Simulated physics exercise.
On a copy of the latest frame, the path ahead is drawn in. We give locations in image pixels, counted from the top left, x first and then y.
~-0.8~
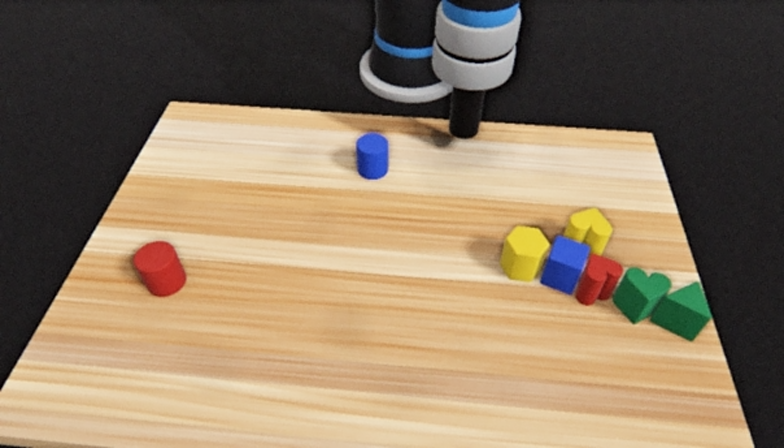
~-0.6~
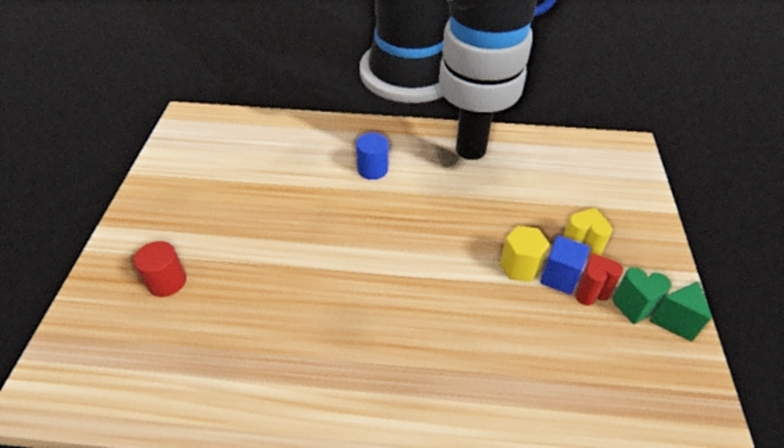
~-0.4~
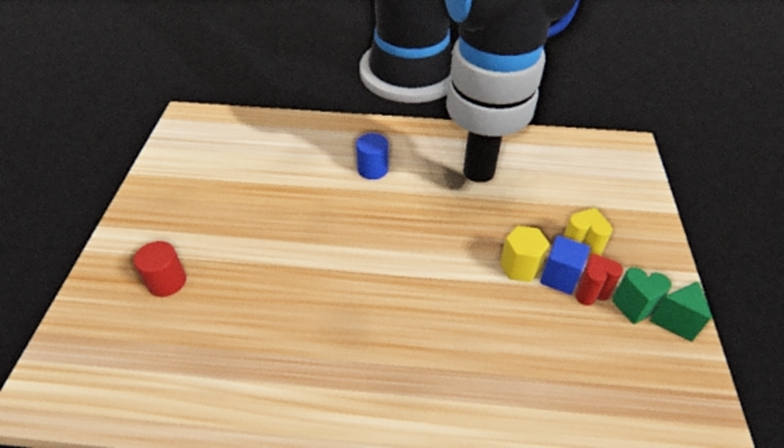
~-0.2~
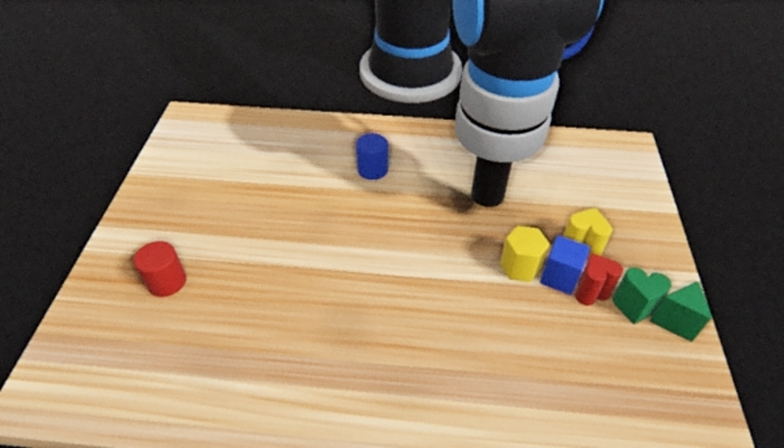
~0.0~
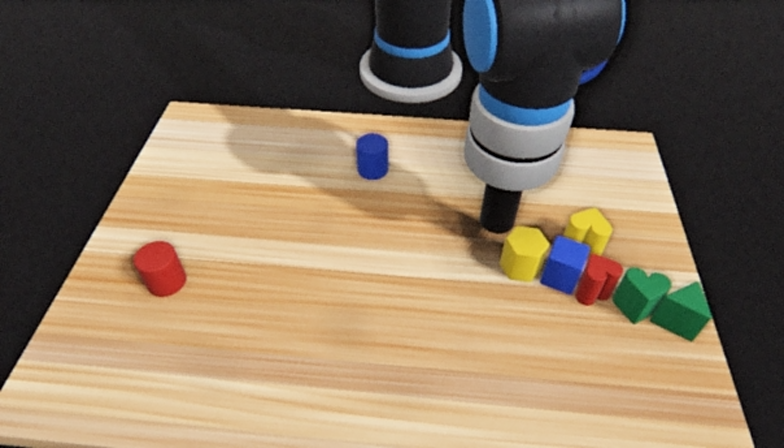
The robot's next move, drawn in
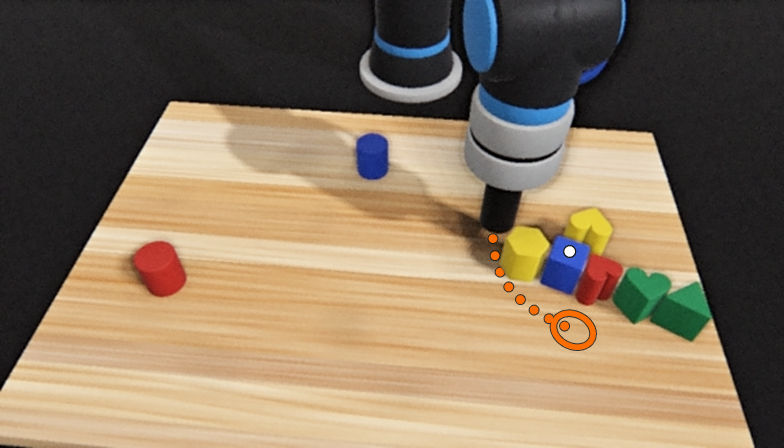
A robot arm with a black rod reaches over the far edge of a light wooden board against a dark background, seen from above at an angle. A blue cylinder sits near the back, a red one at left, and yellow, blue, red and green blocks cluster at right. The rod moves steadily forward and slightly right to beside the yellow six-sided block, while the blocks and camera stay still.
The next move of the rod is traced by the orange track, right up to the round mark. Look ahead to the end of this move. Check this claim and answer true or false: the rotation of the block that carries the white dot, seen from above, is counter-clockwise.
That claim is true.
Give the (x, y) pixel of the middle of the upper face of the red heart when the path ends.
Its top centre lands on (637, 254).
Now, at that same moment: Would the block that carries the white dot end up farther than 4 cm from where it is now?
Yes, that is what happens.
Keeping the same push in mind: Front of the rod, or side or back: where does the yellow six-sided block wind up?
It rides in front to the end.
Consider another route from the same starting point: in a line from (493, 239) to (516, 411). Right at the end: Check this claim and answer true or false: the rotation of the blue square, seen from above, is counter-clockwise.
Verdict: True.
The drawn path runs from (493, 239) through (501, 273) and (529, 306) to (573, 330); the dot is on the blue square.
What follows on the original path. One third of the way, rod at (505, 257); yellow six-sided block at (546, 264), turned 30° anticlockwise; blue square at (584, 260), turned 20° anticlockwise; red heart at (617, 266), turned 20° anticlockwise; green heart at (657, 280), turned 20° clockwise.
Two thirds of the way, rod at (536, 291); yellow six-sided block at (582, 294), turned 50° anticlockwise; blue square at (608, 273), turned 65° anticlockwise; red heart at (633, 261), turned 60° anticlockwise; green heart at (667, 274), turned 55° clockwise.
At the end, rod at (581, 314); yellow six-sided block at (630, 312), turned 70° anticlockwise; blue square at (623, 277), turned 100° anticlockwise; red heart at (637, 254), turned 70° anticlockwise; green heart at (671, 272), turned 65° clockwise.
